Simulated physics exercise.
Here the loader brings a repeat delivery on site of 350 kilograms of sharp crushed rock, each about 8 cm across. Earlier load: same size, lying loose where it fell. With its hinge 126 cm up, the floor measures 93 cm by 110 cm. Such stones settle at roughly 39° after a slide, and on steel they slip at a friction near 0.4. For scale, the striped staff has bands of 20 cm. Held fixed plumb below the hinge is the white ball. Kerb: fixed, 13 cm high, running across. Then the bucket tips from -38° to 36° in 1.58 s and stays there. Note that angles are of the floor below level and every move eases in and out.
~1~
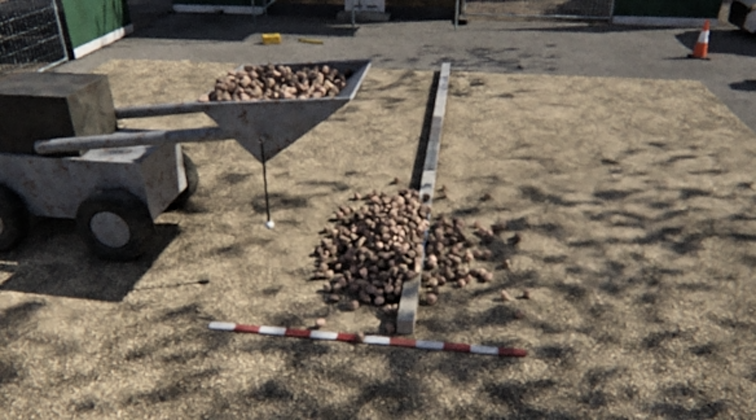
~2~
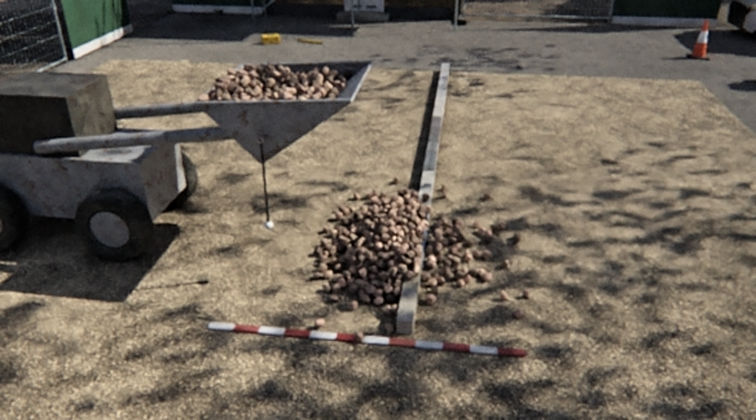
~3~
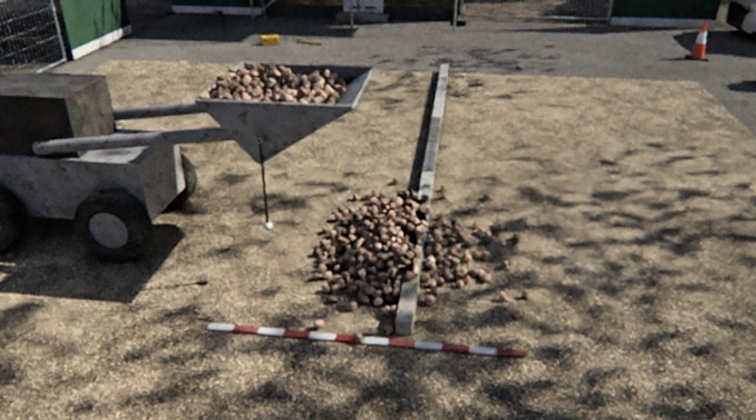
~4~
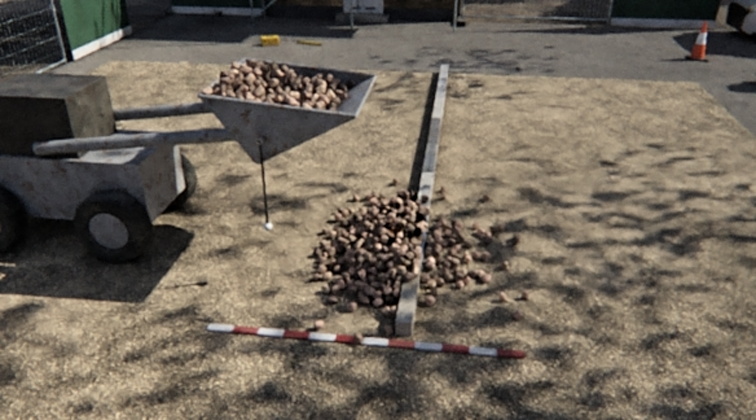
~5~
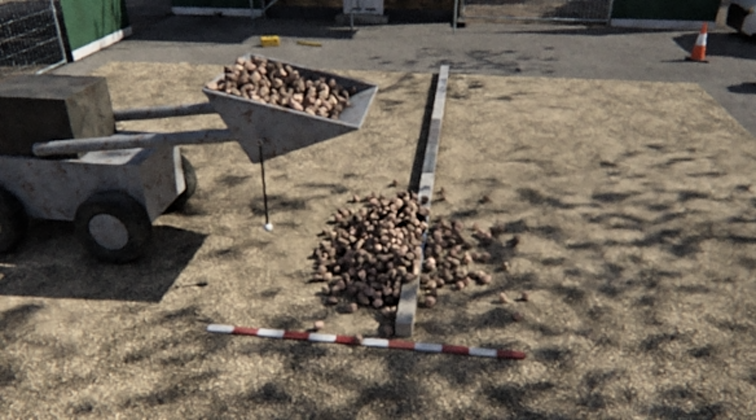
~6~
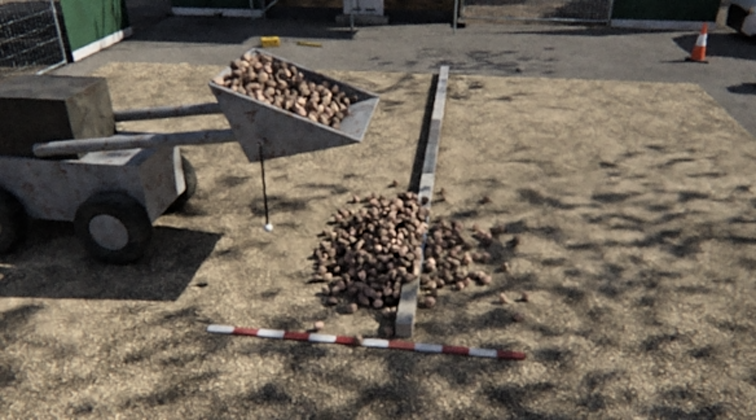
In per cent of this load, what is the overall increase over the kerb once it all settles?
17 out of 100, about.
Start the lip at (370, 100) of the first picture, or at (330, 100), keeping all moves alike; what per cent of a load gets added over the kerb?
First place about 40 %, second about 5 %.
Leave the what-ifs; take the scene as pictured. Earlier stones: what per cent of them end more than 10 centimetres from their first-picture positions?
The answer is about 5 per cent.
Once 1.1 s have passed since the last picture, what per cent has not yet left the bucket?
Roughly 65 parts in a hundred of the load.
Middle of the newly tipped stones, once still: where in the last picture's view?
I'd put their centre close to (375, 233).
Then, 0.6 s after the last picture the floor is at 24°; in per cent of one load, 100 in the bucket, 88 on this side of the kerb, 12 over the kerb; the foremost stones are at (510, 262).
Then, 1.1 s after the last picture the floor is at 36°; in per cent of one load, 63 in the bucket, 125 on this side of the kerb, 12 over the kerb; the foremost stones are at (510, 262).
Then, 1.4 s after the last picture the floor is at 36°; in per cent of one load, 21 in the bucket, 165 on this side of the kerb, 14 over the kerb; the foremost stones are at (510, 262).
Then, 4.1 s after the last picture the floor is at 36°; in per cent of one load, 0 in the bucket, 171 on this side of the kerb, 29 over the kerb; the foremost stones are at (512, 265). Net gain over the kerb, 17.
